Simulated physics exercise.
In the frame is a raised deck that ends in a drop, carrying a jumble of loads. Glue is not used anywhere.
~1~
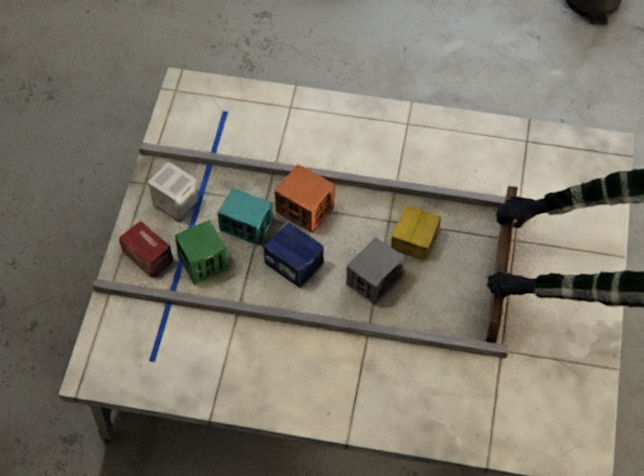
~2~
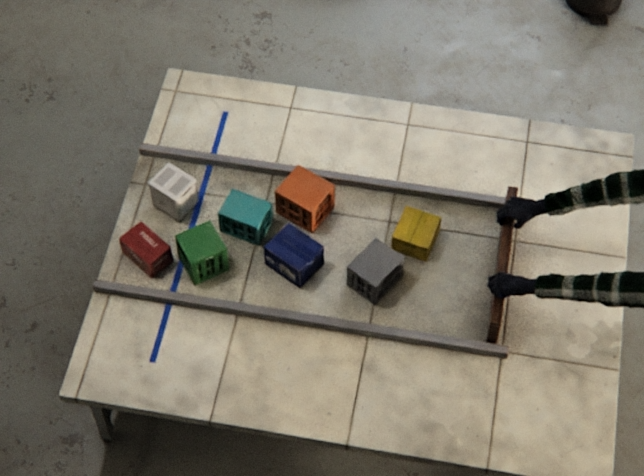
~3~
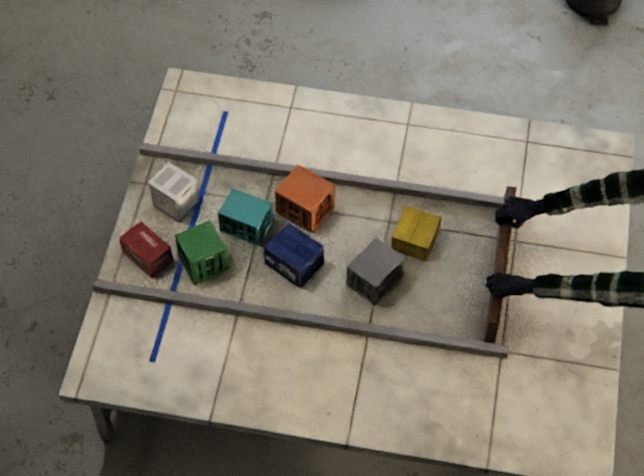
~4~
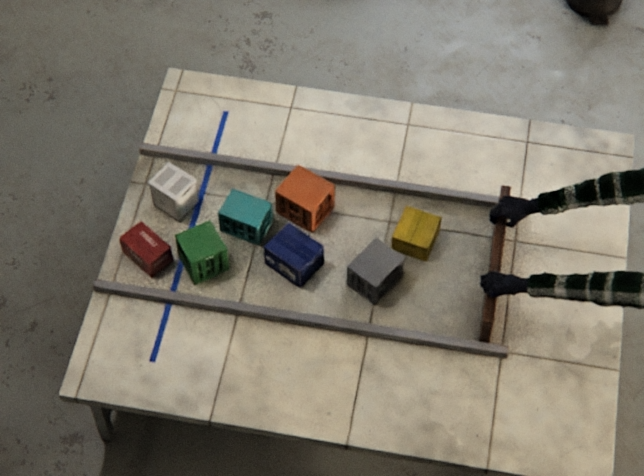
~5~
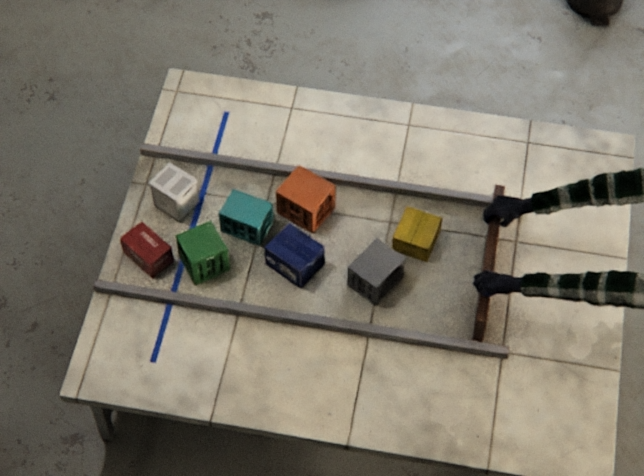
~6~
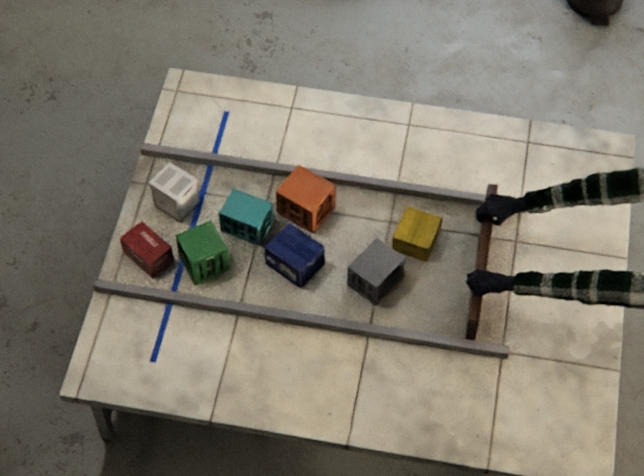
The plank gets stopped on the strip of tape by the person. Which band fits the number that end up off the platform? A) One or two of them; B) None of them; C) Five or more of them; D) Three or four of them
(D) Three or four of them.
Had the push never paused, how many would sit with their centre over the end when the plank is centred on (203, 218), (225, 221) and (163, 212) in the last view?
It comes out as 3, then 1, then 6.
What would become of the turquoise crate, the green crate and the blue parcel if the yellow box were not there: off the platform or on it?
Well, the turquoise crate is safe, the green crate drops down, and last of the three, the blue parcel is safe.
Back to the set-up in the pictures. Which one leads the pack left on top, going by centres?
The turquoise crate ends nearest.
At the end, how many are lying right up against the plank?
That makes 2.
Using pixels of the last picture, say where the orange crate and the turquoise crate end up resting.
Final spots - orange crate (145, 167), turquoise crate (129, 201).
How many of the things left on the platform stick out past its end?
I count 3 overhanging.
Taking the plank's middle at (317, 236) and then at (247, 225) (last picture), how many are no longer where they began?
At that stage 6; at the next, 8.
Soon after, none off yet; red box at rest near (147, 249); white tote at rest near (175, 193); green crate at rest near (203, 253).
After that, none off yet; red box displaced a little near (134, 246); white tote at rest near (175, 193); green crate displaced about its own width near (178, 252).
In the end, the number that fall off is three or four; gone, green crate, white tote and red box.
